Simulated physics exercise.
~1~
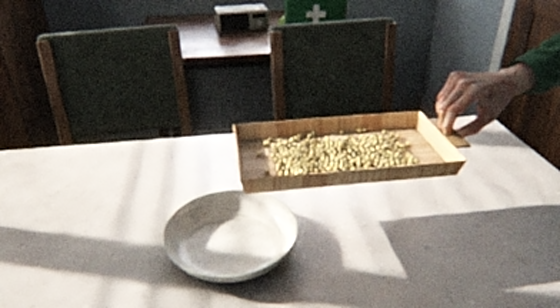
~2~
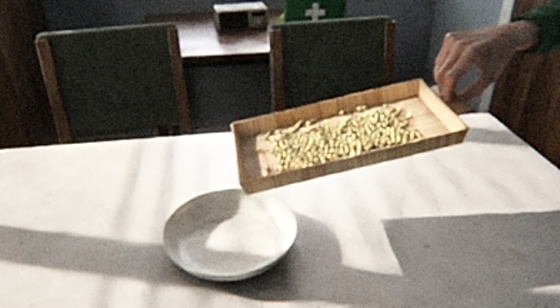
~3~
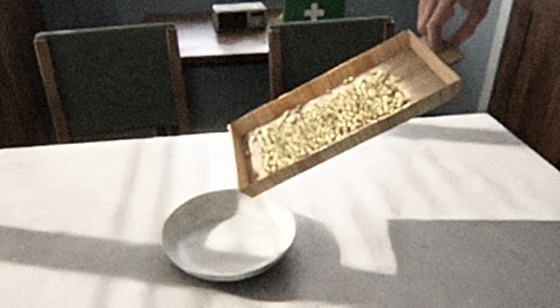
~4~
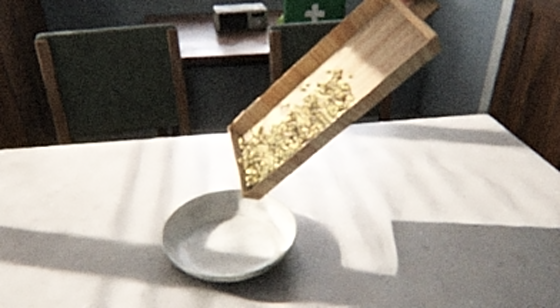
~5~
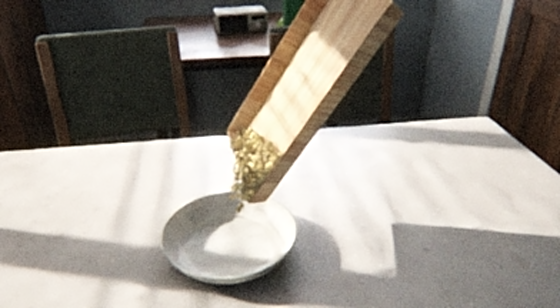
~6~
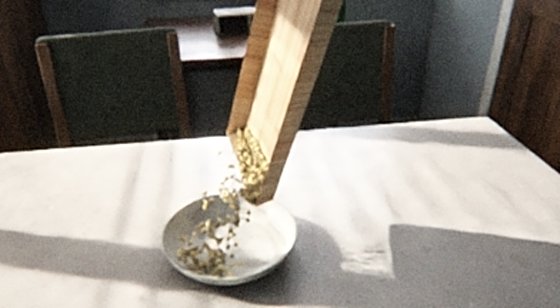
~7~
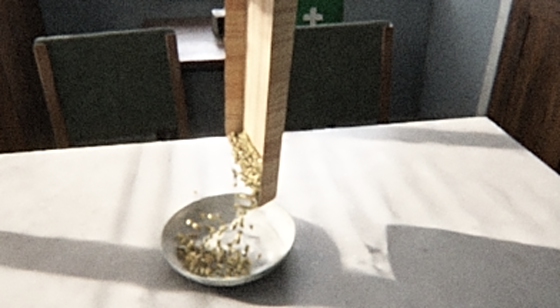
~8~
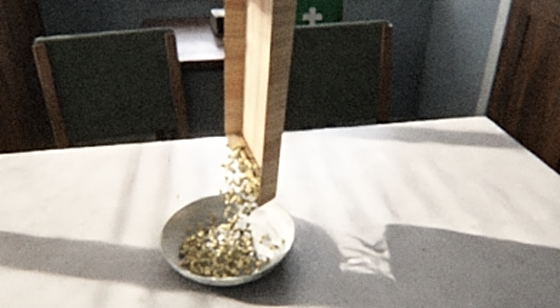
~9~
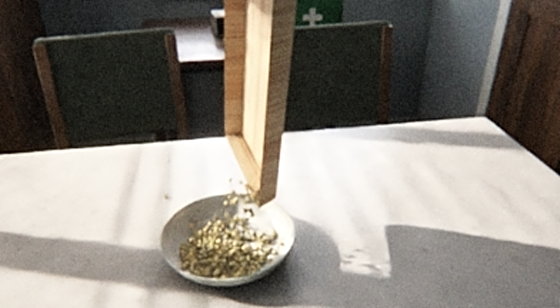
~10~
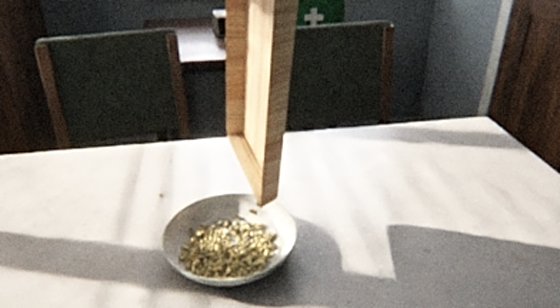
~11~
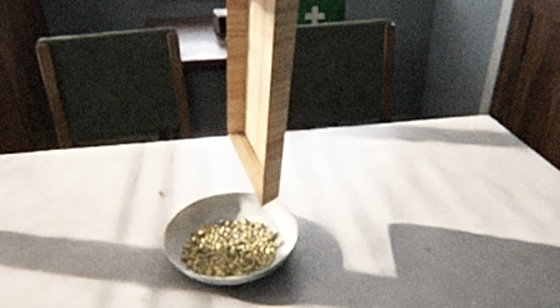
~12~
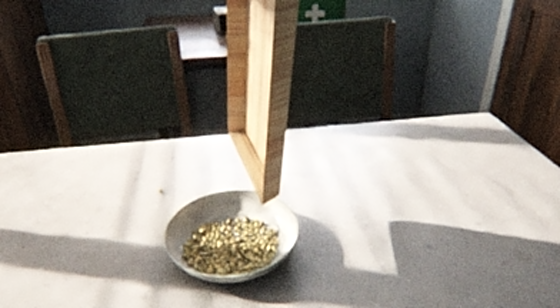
We see a hand at the right raise one end of a shallow wooden tray of pale soya beans above a white table, tipping it until it stands upright. The beans slide down and pour into a round, pale dish, where they settle in a heap beneath the emptied tray.
